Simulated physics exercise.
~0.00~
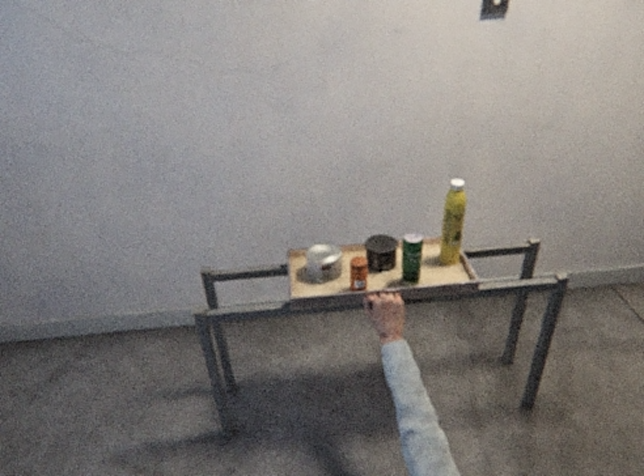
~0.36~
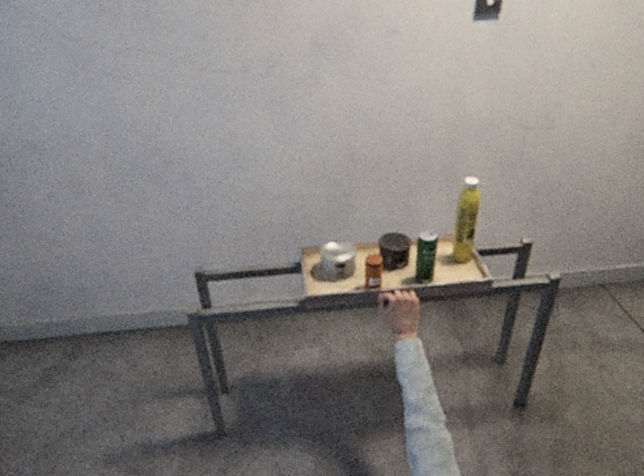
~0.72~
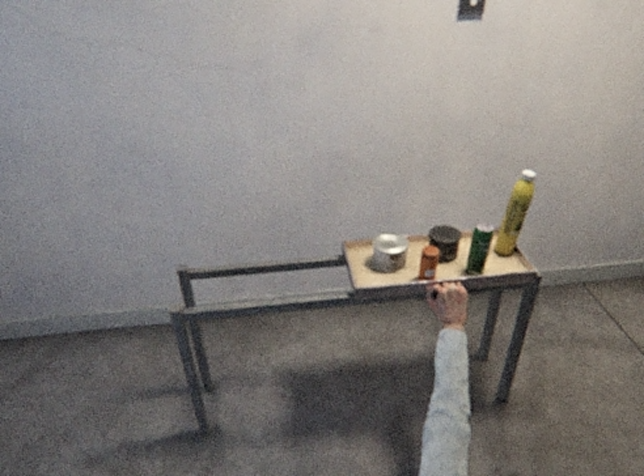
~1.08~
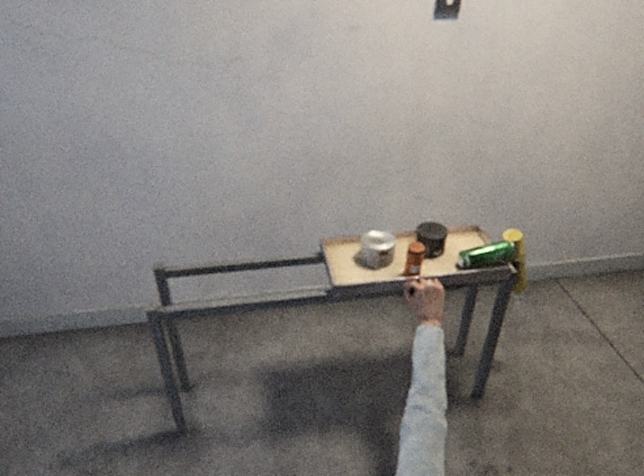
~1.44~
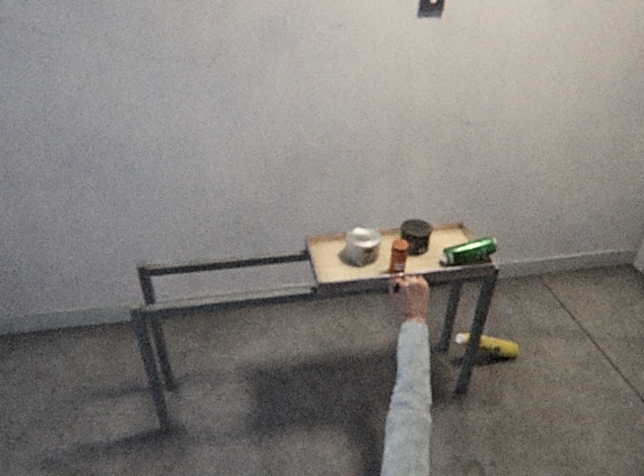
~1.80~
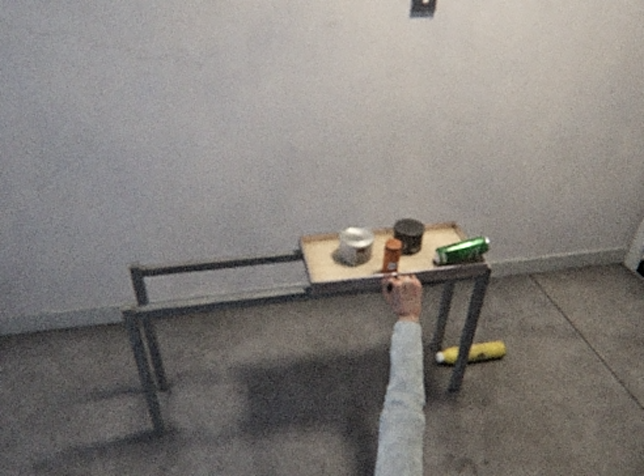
In a bare room with a concrete floor and a pale wall, a shallow tray sits on a metal frame, holding a white tub, an orange shaker, a black tub, a green can and a tall yellow bottle. A hand grips the front edge and slides the tray right, gently at first, then much farther. As it reaches the right end, the bottle and can tilt. The bottle tips over the edge and falls while the can topples on the tray. Finally, the bottle lies on the floor, and the tubs and upright shaker remain aboard beside the fallen can.
